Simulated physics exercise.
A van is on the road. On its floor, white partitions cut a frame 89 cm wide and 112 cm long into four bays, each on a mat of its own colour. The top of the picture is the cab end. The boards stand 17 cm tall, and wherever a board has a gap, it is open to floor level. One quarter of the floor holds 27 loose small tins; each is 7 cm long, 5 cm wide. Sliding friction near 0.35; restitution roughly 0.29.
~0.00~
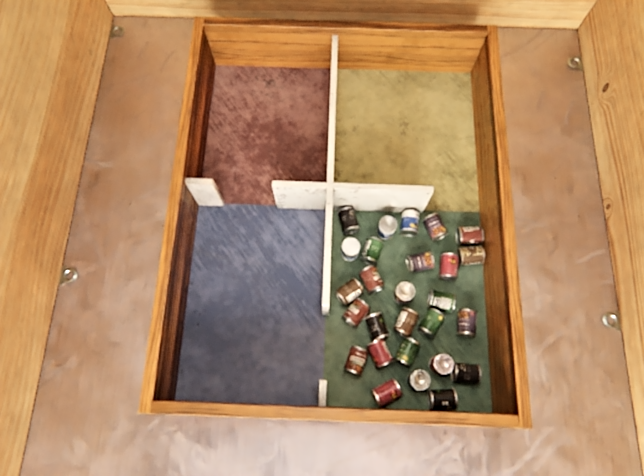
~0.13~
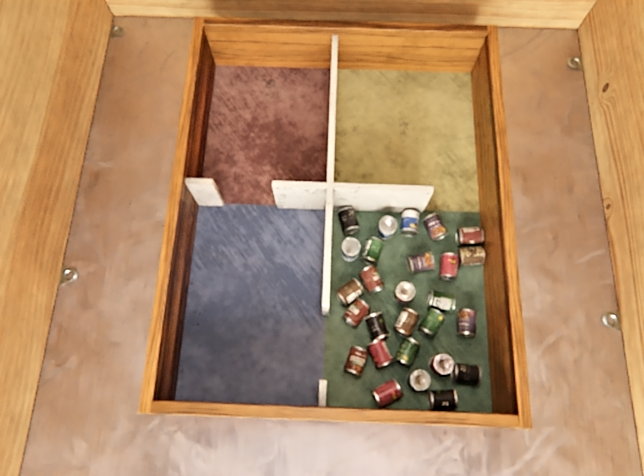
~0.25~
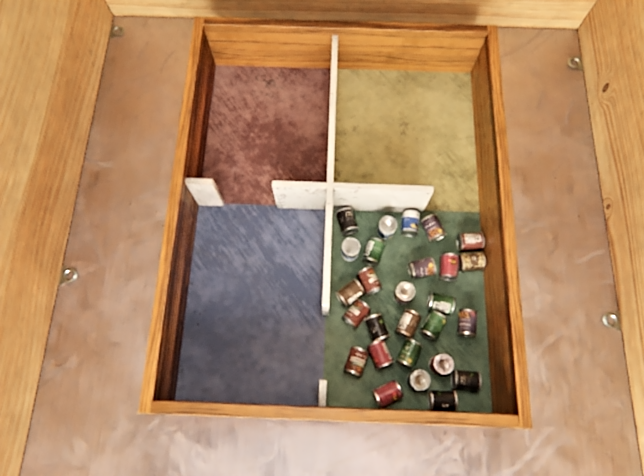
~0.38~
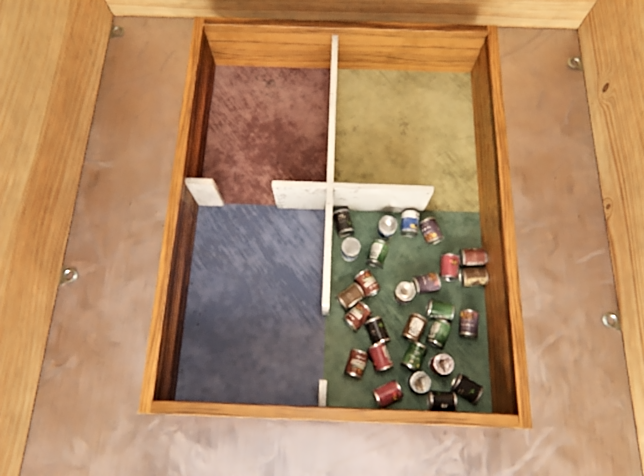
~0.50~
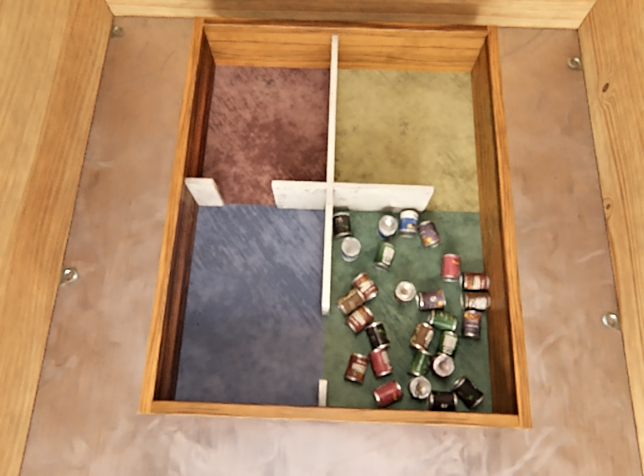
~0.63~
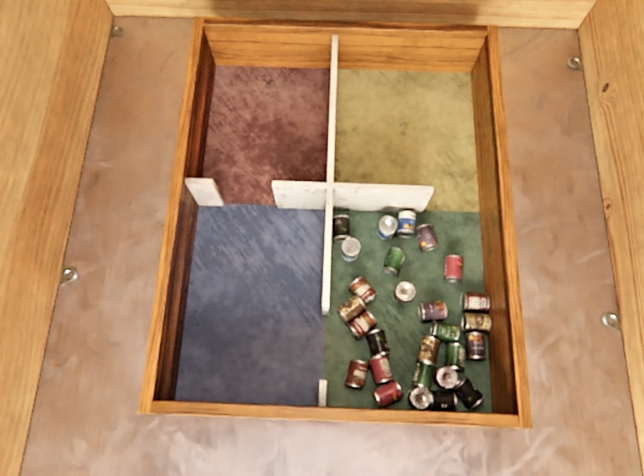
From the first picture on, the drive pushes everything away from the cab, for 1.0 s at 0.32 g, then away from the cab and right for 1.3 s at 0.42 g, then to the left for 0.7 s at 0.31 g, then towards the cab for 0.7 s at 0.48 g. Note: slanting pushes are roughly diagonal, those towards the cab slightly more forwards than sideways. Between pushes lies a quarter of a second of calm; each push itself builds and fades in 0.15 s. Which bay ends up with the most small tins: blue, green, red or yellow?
The green bay.
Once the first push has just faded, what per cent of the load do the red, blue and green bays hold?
The split is red 0, blue 0, green 100 percent.
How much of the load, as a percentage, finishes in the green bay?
About 60 per cent.
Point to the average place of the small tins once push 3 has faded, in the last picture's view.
The mean place sits near (381, 332).
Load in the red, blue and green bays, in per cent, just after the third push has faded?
In per cent: Red 0, blue 10 and green 90.
After push 1 (1.24 s), 27 in the green bay.
After push 2 (2.79 s), 27 in the green bay.
After push 3 (3.74 s), 4 in the blue bay and 23 in the green bay.
After push 4 (4.69 s), 4 in the blue bay, 17 in the green bay and 6 in the yellow bay.
Outcome (at 5.84 s), 5 in the blue bay, 16 in the green bay and 6 in the yellow bay.
